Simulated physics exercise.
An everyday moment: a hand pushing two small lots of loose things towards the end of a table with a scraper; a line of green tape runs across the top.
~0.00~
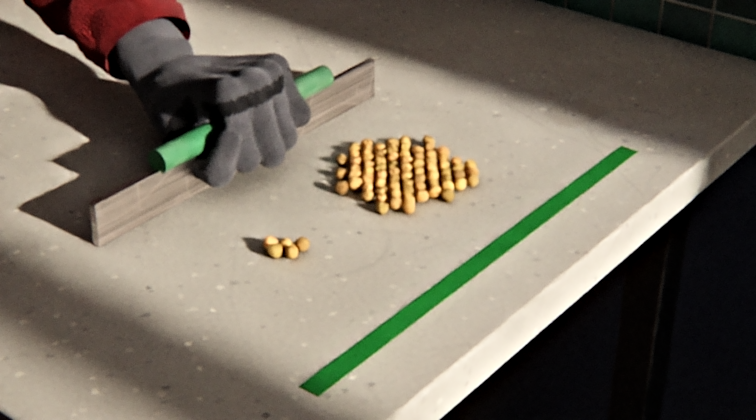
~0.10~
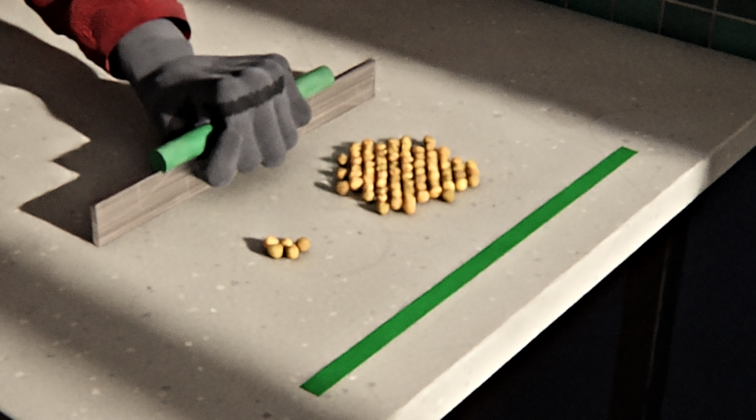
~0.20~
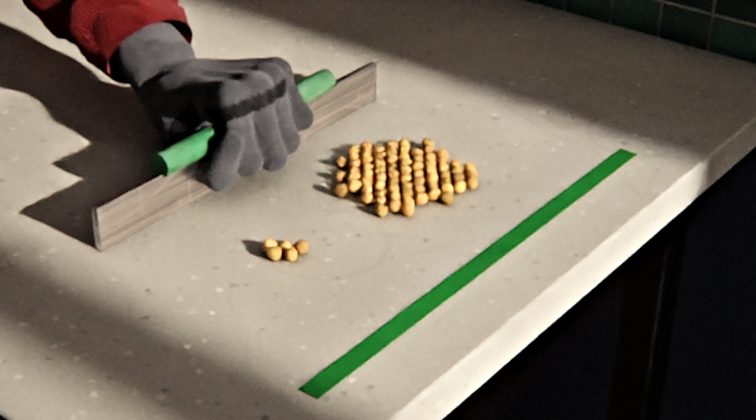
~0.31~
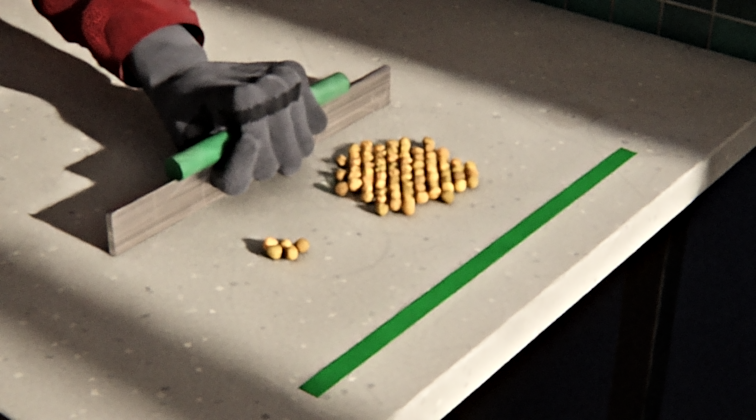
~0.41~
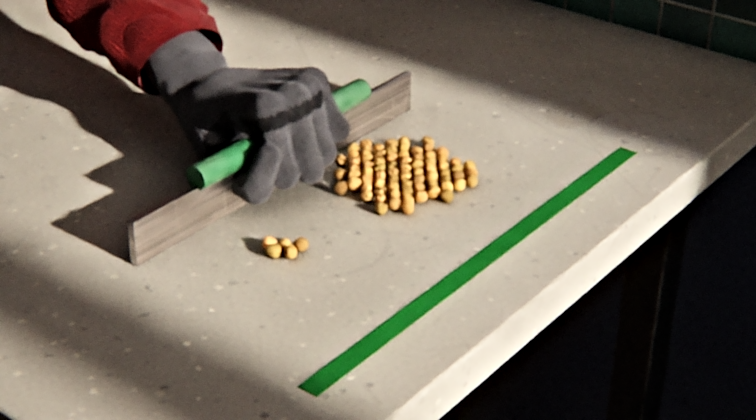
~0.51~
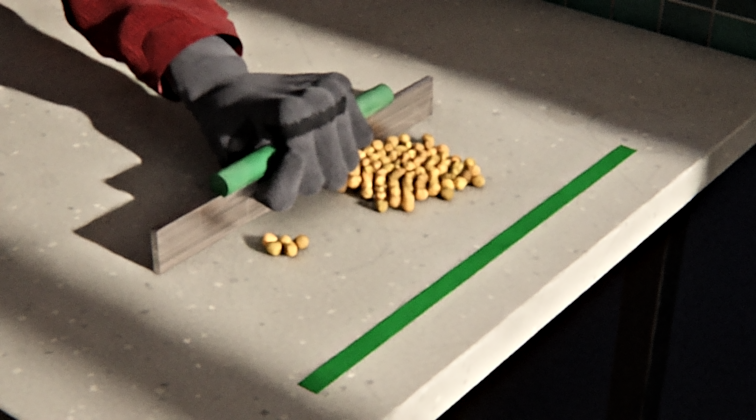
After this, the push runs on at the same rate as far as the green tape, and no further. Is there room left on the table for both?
Here the near lot all stops short of the edge, and the far lot tumbles over the end, in part at least.
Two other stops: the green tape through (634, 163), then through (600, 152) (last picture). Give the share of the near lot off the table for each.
First some 0, then 0 per cent.
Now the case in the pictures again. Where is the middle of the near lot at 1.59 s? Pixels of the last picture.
At about (449, 316).
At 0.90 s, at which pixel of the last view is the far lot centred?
Roughly at (482, 196).
By 0.90 s, scraper still moving, near (402, 182); near lot all on the table, its front near (347, 271); far lot all on the table, its front near (528, 214).
By 1.31 s, scraper stopped at the green tape; near lot all on the table, its front near (445, 314); far lot roughly a quarter over the edge.
By 1.59 s, scraper stopped at the green tape; near lot all on the table, its front near (434, 331); far lot roughly a quarter over the edge.
When it is over (1.9 s), scraper stopped at the green tape; near lot all on the table, its front near (434, 331); far lot roughly a quarter over the edge.
